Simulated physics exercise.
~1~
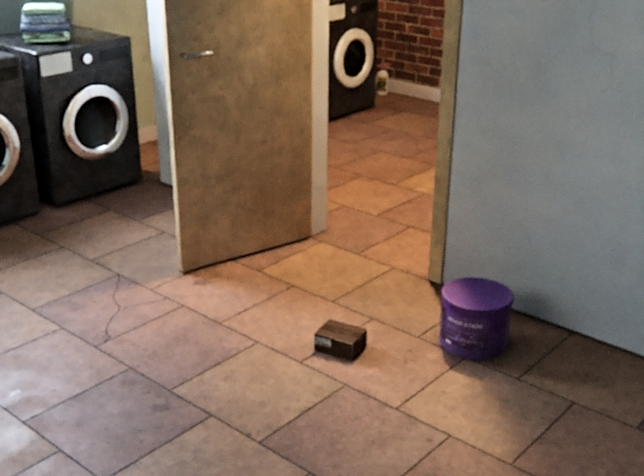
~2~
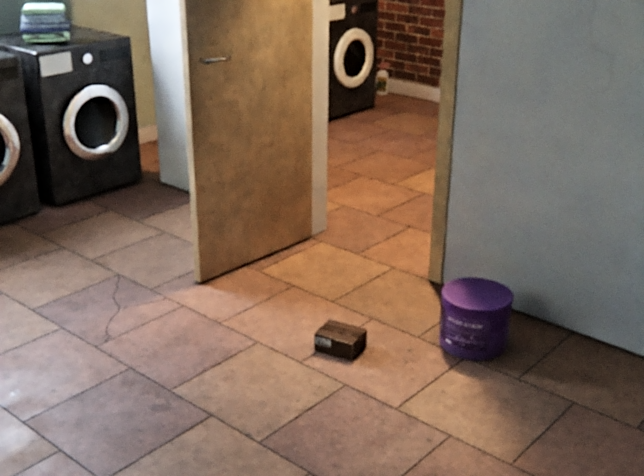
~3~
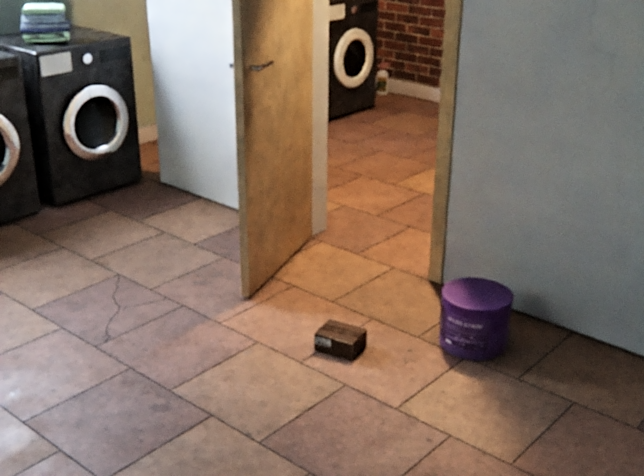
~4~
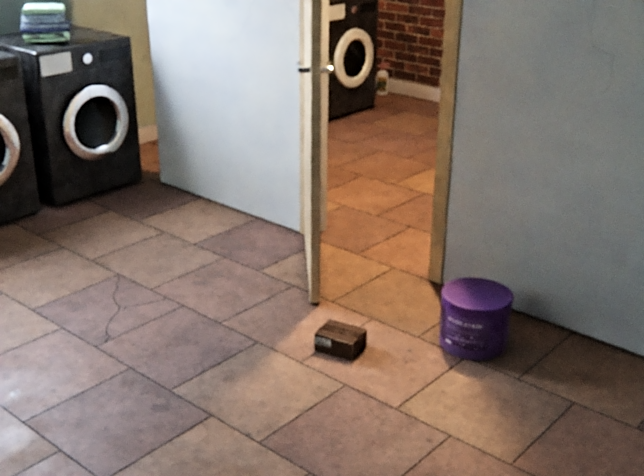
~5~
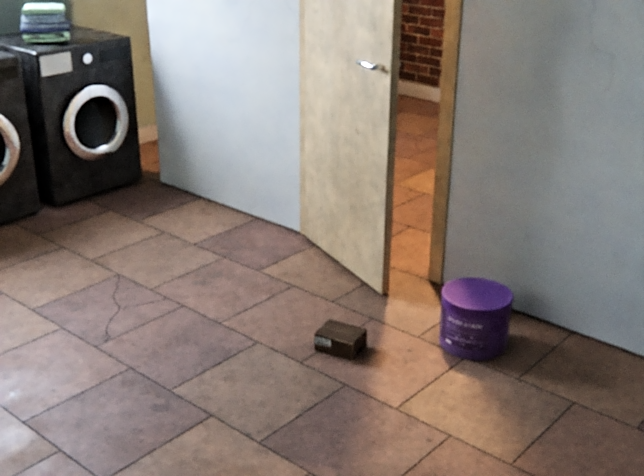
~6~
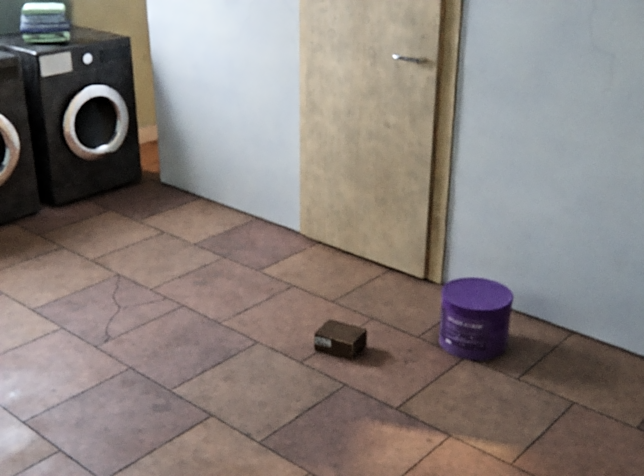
At first, a pale wooden door stands wide open in a grey wall, showing a brick-walled room with a dark washing machine beyond, while a small brown box and a purple pail sit on the tiled floor in front. The door begins to swing round towards the right, turning edge-on to the view. It continues past the brown box without touching it, and the opening narrows to a strip beside the pail. Finally the door meets its frame and shuts, hiding the far room. The box and the pail remain where they were.
